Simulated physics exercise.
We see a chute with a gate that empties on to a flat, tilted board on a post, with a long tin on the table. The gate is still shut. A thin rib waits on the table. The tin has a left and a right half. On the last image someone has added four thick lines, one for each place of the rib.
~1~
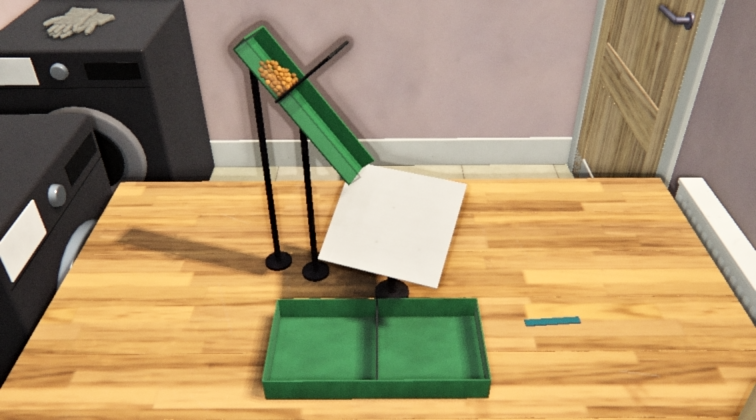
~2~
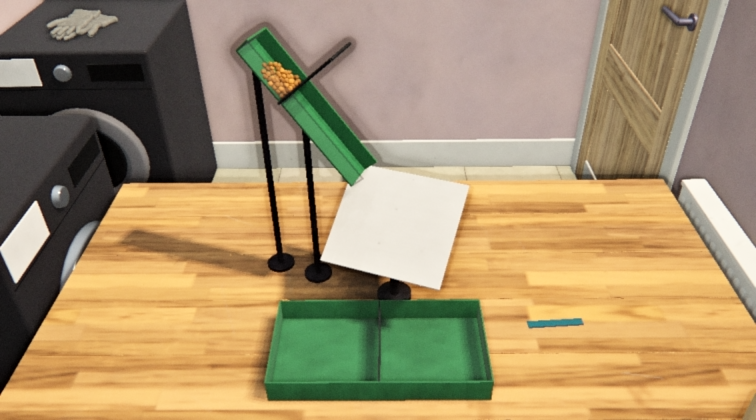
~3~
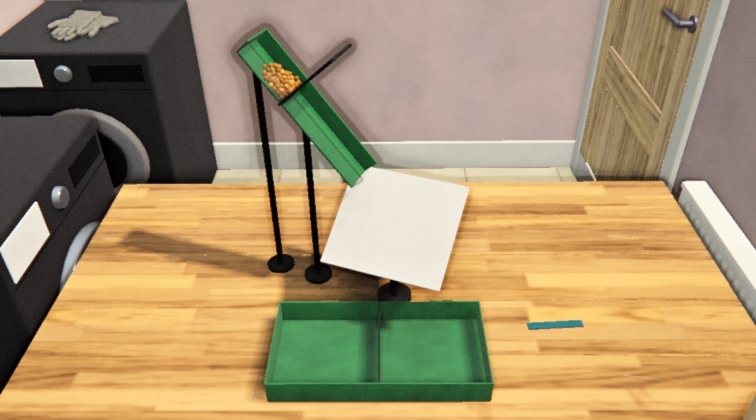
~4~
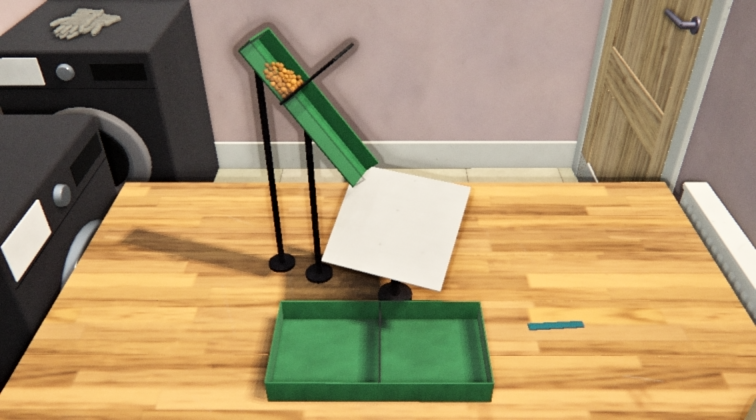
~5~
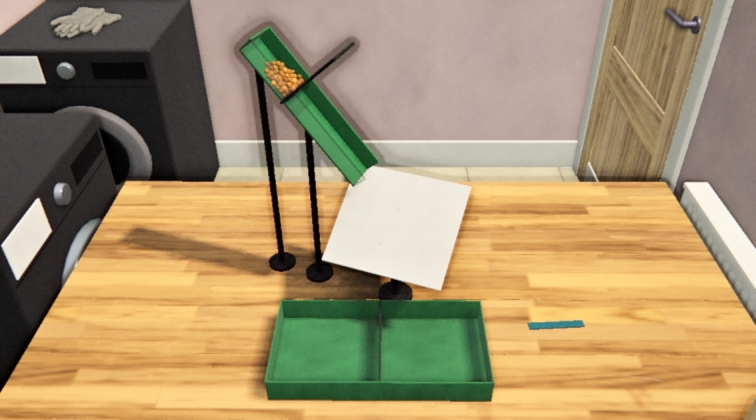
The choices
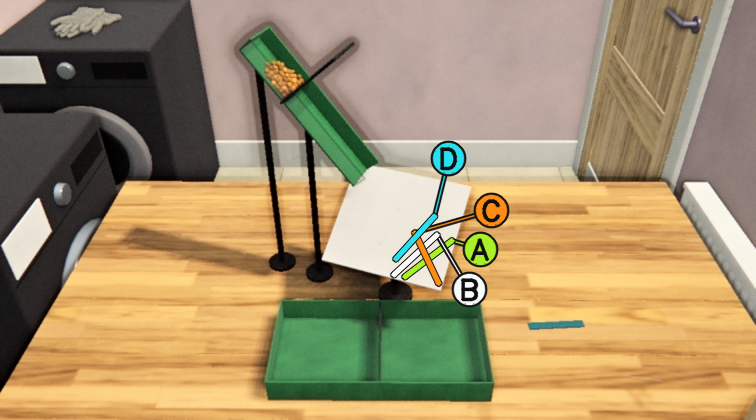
Wooden table holding a green chute with orange pieces behind its gate, a tilted white board and a divided green tin, all staying practically still.
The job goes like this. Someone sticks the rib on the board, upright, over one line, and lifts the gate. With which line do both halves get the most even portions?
Best: A.
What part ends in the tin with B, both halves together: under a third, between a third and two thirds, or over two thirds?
It is over two thirds.
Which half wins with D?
The left half.
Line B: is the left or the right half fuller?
More lands on the left.
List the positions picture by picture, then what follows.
Load behind the gate at (284, 79), roasted chickpeas; lip of the chute at (356, 177), sloping steeply, in the first picture.
Middle of the board at (395, 223), tilted fairly steeply; middle of its low edge at (378, 274); of its high edge at (410, 174), in the second picture.
Front corners of the tin at (265, 384) and (493, 383); front end of its middle wall at (379, 383), in the third picture.
Middle of the load at (289, 81); lip at (360, 179), in the fourth picture.
Middle of the load at (290, 80); lip at (360, 178), in the fifth picture.
On the marked copy, line A from (451, 240) to (404, 276); line B from (437, 234) to (393, 274); line C from (414, 232) to (438, 283); line D from (434, 216) to (395, 258).
Choosing A, of what is caught, about half in the left half, about half in the right.
Choosing B, of what is caught, most in the left half, a small part in the right.
Choosing C, of what is caught, about a quarter in the left half, most in the right.
Choosing D, of what is caught, nearly all in the left half, a small part in the right.
